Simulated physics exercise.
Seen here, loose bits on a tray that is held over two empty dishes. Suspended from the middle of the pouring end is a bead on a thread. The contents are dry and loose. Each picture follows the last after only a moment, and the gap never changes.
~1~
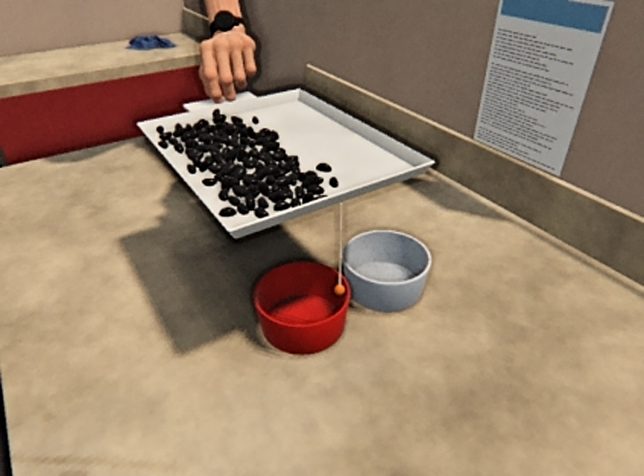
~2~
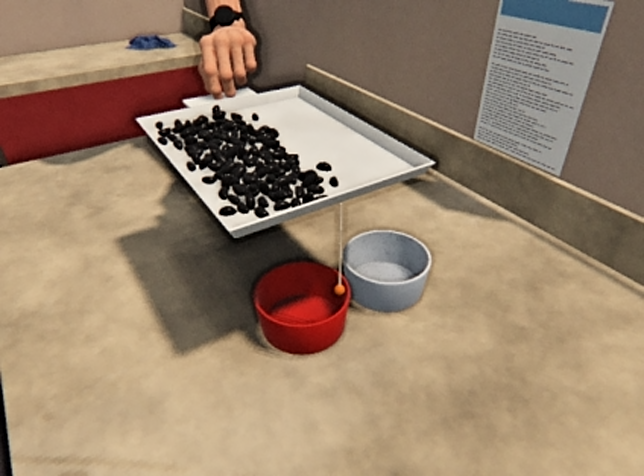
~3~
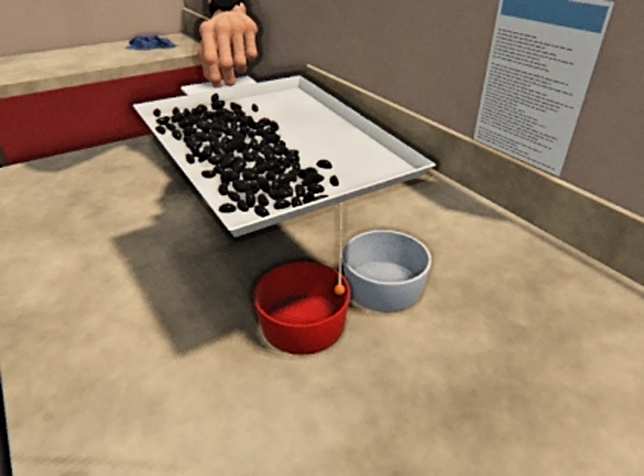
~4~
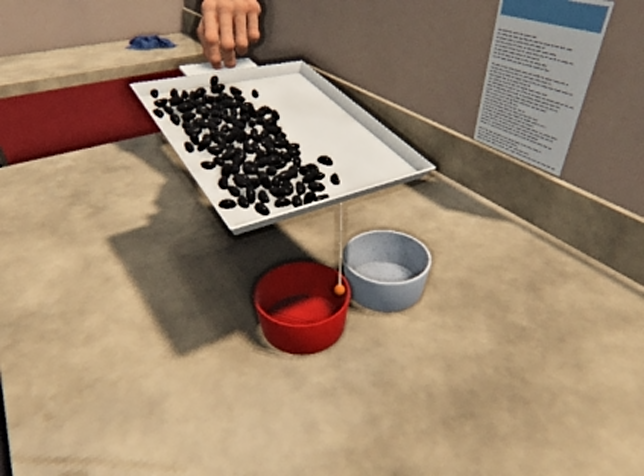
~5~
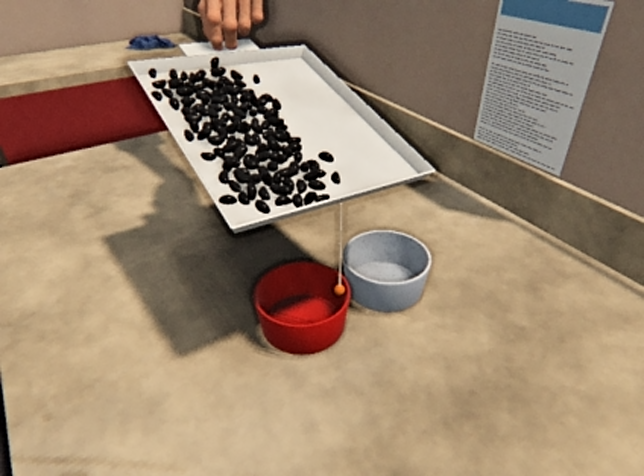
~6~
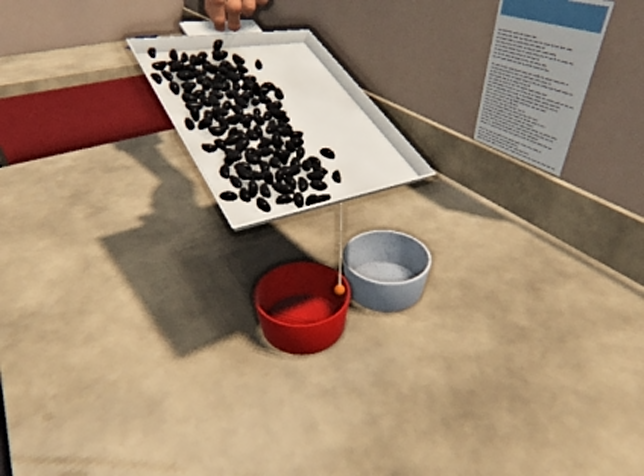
A hand raising the far end of a white tray of black beans, steepening its slant above red and pale blue dishes.
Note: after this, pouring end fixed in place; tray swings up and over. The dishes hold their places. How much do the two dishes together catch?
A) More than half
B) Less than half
The answer is B.
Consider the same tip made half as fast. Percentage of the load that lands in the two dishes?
Close to 0 per cent.
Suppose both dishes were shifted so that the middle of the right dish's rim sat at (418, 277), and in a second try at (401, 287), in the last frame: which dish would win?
The first try: The right-side dish. The second: The right-side dish.
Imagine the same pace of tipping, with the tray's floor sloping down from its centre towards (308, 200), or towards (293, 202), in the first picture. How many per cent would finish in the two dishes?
I'd say roughly 0 percent with the first slope, 0 percent with the other.
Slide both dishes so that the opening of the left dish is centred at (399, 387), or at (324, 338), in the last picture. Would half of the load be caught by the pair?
For the earlier try a smaller portion is kept, for the later one a larger portion.
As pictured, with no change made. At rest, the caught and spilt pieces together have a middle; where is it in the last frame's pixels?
Close to (431, 347) in the last view.
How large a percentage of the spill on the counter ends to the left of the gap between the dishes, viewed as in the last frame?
About 10 per cent.
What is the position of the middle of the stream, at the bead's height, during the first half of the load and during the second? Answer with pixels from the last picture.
First roughly (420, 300), then roughly (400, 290).
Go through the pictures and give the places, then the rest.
The first picture shows corners of the pouring end at (234, 224) and (425, 161), level; middle of the load at (245, 156), black beans; left dish at (328, 334); right dish at (414, 292); bead on its thread at (339, 290).
The second picture shows corners of the pouring end at (234, 224) and (425, 161), level; middle of the load at (245, 154).
The third picture shows corners of the pouring end at (234, 223) and (426, 163), tipped barely, lowest at the right corner; middle of the load at (244, 148).
The fourth picture shows corners of the pouring end at (235, 222) and (426, 165), tipped a little, lowest at the right corner; middle of the load at (244, 138).
The fifth picture shows corners of the pouring end at (236, 220) and (427, 168), tipped clearly, lowest at the right corner; middle of the load at (245, 128).
The sixth picture shows corners of the pouring end at (237, 219) and (427, 170), tipped clearly, lowest at the right corner; middle of the load at (247, 119); left dish at (328, 334); right dish at (414, 292).
Soon after the last picture, tray tipped steeply; nearly all on the tray; a small part in the air.
A little later, tray tipped right over; a stray few in the right dish; most outside both; a small part in the air.
Later still, tray tipped past a quarter turn; a small part in the right dish; nearly all outside both.
At rest, tray tipped past a quarter turn; none in the left dish; a small part in the right dish; nearly all outside both.
